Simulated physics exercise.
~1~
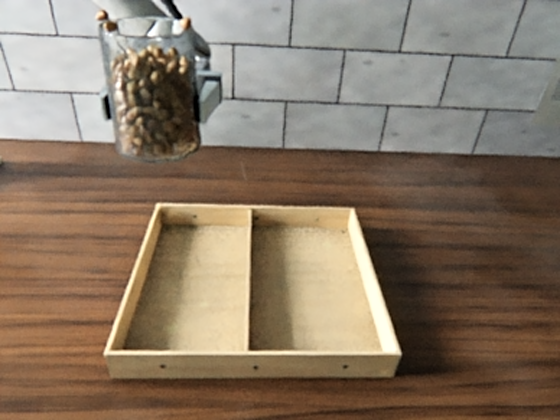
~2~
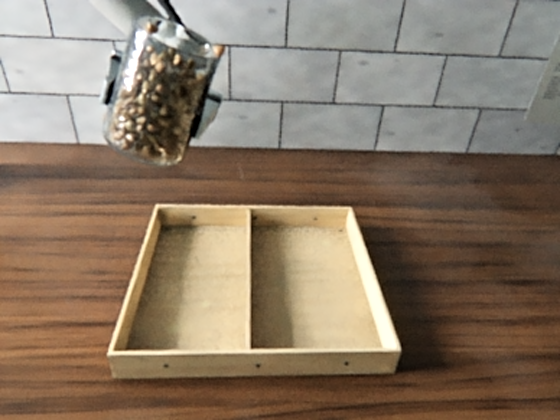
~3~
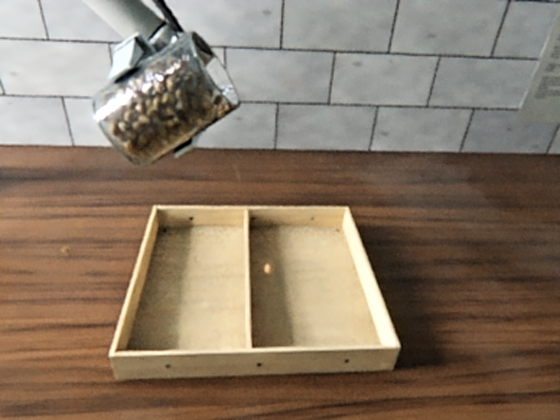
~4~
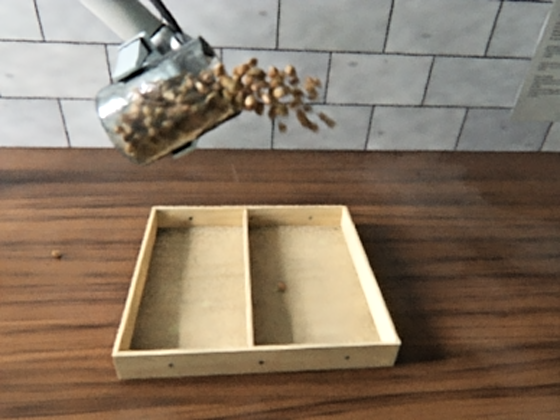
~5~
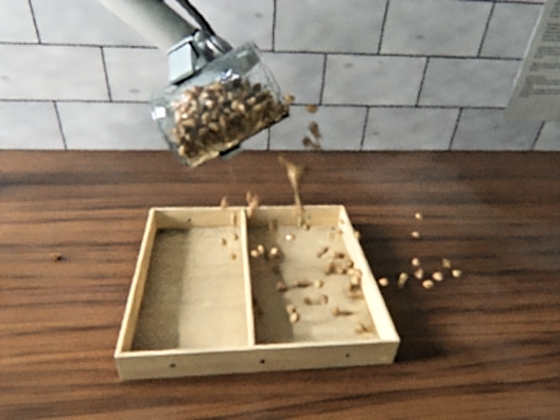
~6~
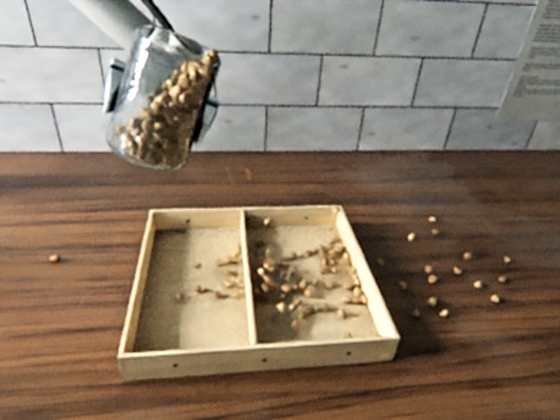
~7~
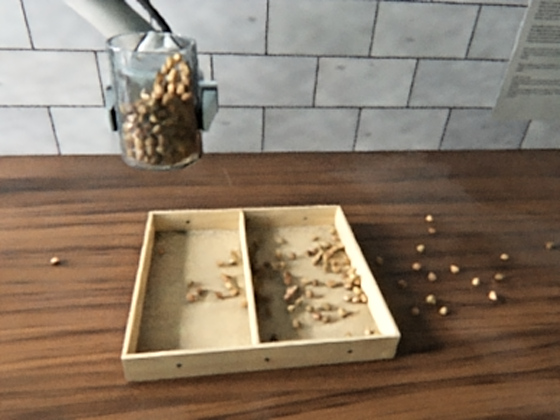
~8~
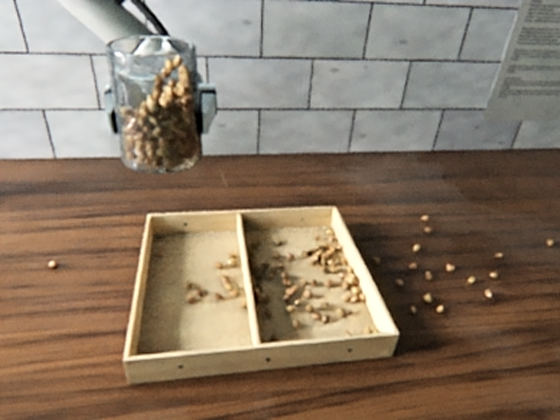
In this clip, a gripper tilts a clear beaker of dried beans above a divided wooden tray, spilling some mostly into the right compartment, with a few in the left and on the table, then returns upright with many beans still inside.
